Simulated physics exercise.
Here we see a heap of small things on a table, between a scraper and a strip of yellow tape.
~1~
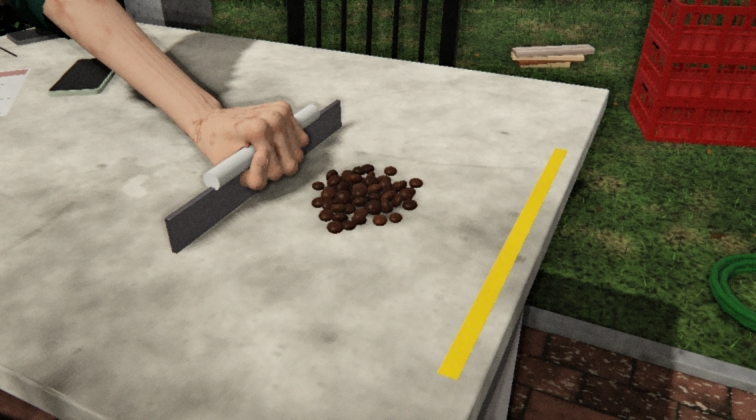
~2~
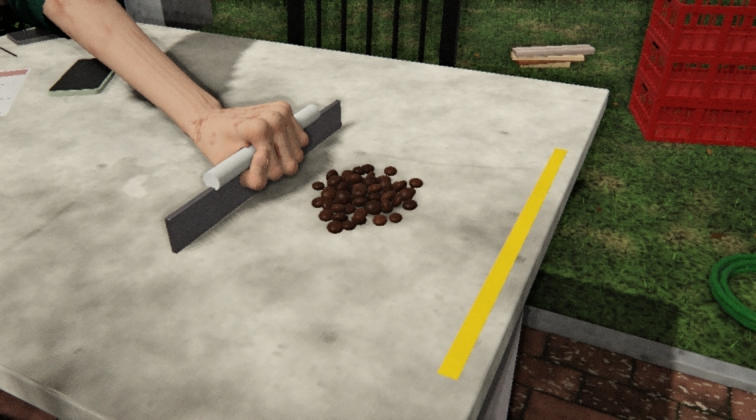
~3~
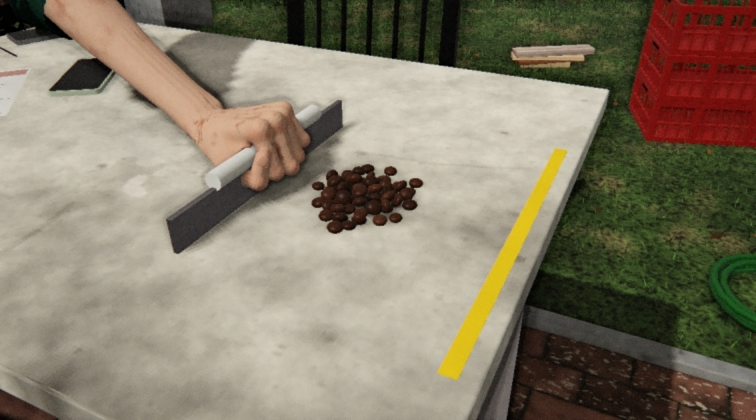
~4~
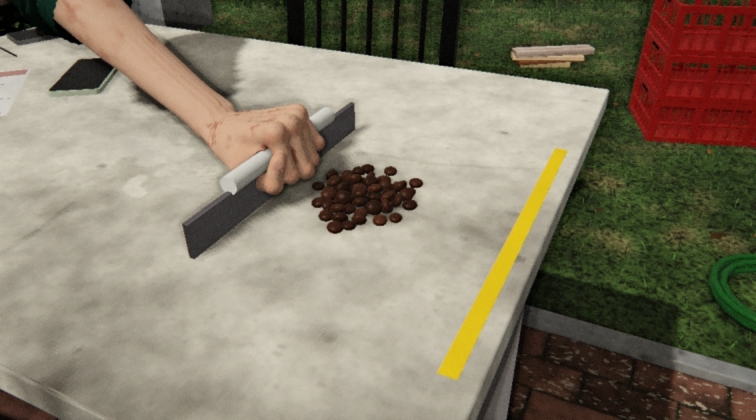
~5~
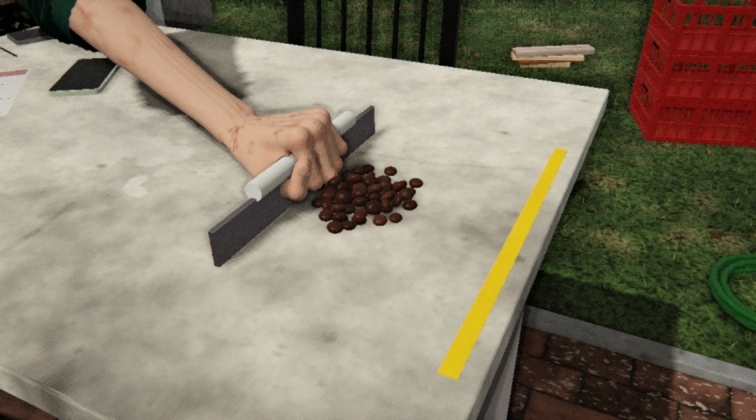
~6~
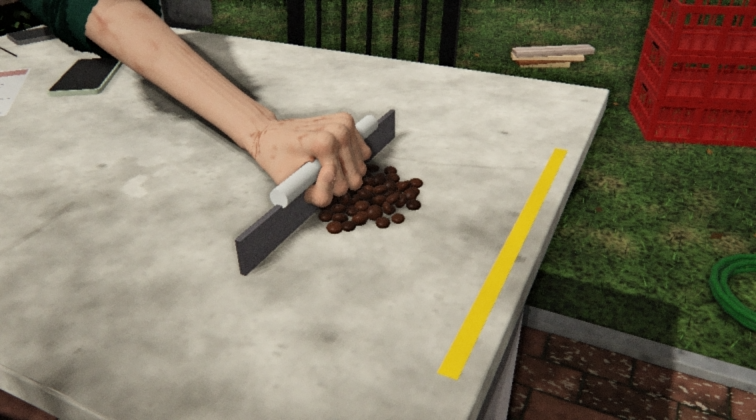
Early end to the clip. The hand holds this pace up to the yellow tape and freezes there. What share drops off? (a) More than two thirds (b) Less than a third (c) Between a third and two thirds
Option a: More than two thirds.
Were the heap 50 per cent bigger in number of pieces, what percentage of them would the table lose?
I'd say close to 80 per cent.
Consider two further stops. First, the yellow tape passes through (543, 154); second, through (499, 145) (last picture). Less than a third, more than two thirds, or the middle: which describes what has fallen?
For the first place it's the middle third, and for the second it's less than a third.
Soon, scraper still moving, near (428, 184); heap all on the table, its front near (503, 216).
A while on, scraper stopped at the yellow tape; heap about two thirds over the edge.
Towards the end, scraper stopped at the yellow tape; heap most over the edge.
Finally, scraper stopped at the yellow tape; heap most over the edge.
